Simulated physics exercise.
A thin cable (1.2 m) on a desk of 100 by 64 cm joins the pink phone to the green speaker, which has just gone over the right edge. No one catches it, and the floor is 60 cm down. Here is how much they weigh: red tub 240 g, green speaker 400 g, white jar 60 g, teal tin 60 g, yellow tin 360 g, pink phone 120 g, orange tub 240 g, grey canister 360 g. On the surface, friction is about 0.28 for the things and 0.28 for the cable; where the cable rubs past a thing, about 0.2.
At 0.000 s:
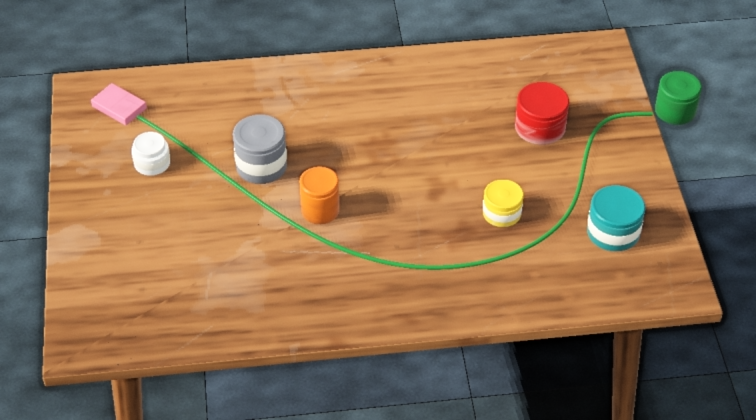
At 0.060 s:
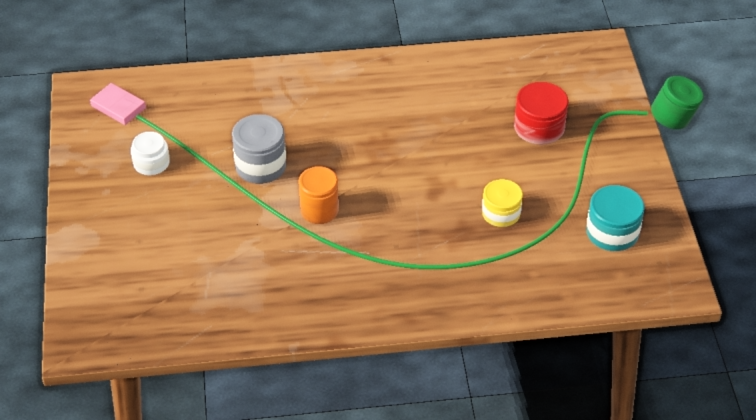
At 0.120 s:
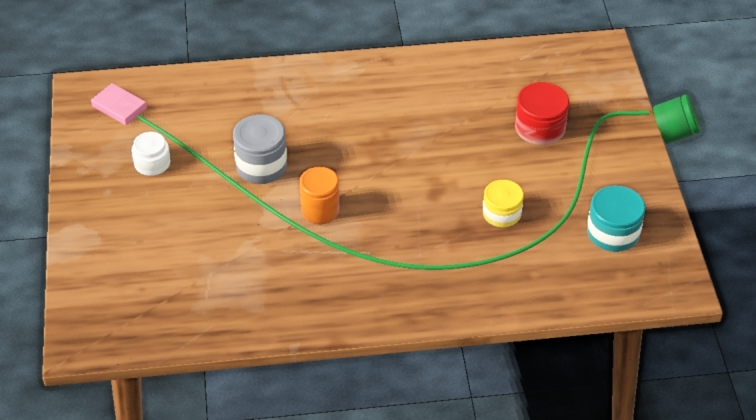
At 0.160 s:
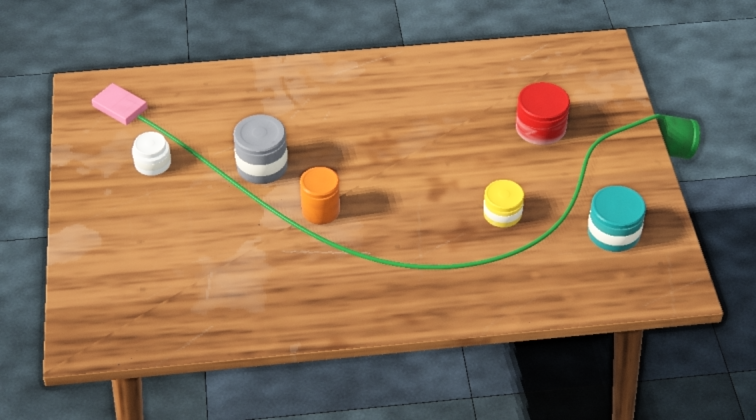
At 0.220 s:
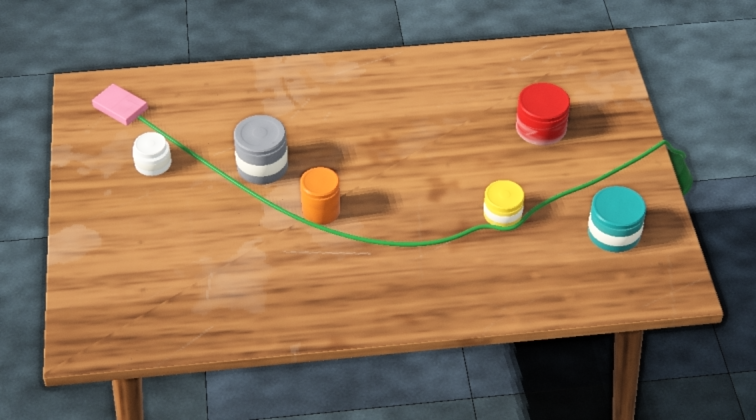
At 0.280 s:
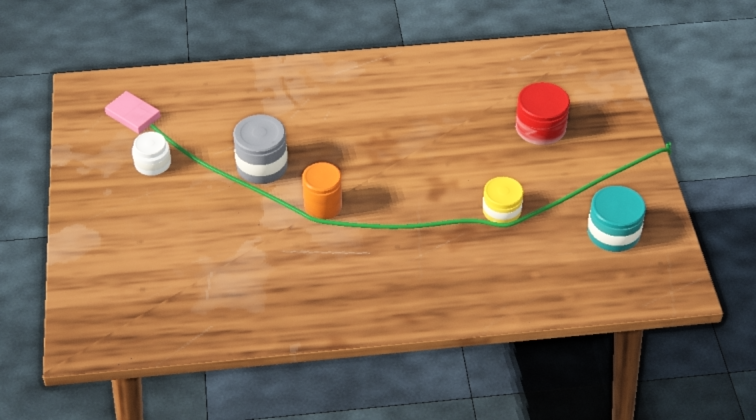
A green container tipped over the right edge of a wooden table and dropped out of sight, pulling the green cord tight against the yellow and orange containers and tugging the pink block slightly rightward.
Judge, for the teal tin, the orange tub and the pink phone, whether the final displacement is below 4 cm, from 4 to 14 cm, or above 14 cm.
Judgement: The teal tin ends above 14 cm, the orange tub ends from 4 to 14 cm, the pink phone ends above 14 cm.
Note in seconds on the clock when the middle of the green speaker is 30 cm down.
The clock reads 0.34 s at that moment.
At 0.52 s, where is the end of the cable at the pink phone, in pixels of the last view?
(289, 204), roughly.
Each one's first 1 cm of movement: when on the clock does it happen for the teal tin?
For the teal tin, 1.00 seconds.
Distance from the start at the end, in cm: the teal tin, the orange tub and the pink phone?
Teal tin over the edge, orange tub 6 cm, pink phone over the edge.
By 0.5 s, the cable's tail end at (289, 204); pink phone 34 cm off its start, orange tub 6 cm off its start, green speaker over the edge.
By 0.7 s, the cable's tail end at (431, 265); pink phone 63 cm off its start, orange tub 6 cm off its start, green speaker over the edge.
By 1.0 s, the cable's tail end at (516, 316); pink phone 80 cm off its start at (527, 341), orange tub 6 cm off its start at (337, 154), green speaker over the edge.
By 1.2 s, the cable has left the top; pink phone over the edge, teal tin 10 cm off its start, orange tub 6 cm off its start.
By 2.4 s, the cable has left the top; pink phone over the edge, teal tin over the edge, orange tub 6 cm off its start at (338, 154), green speaker over the edge.
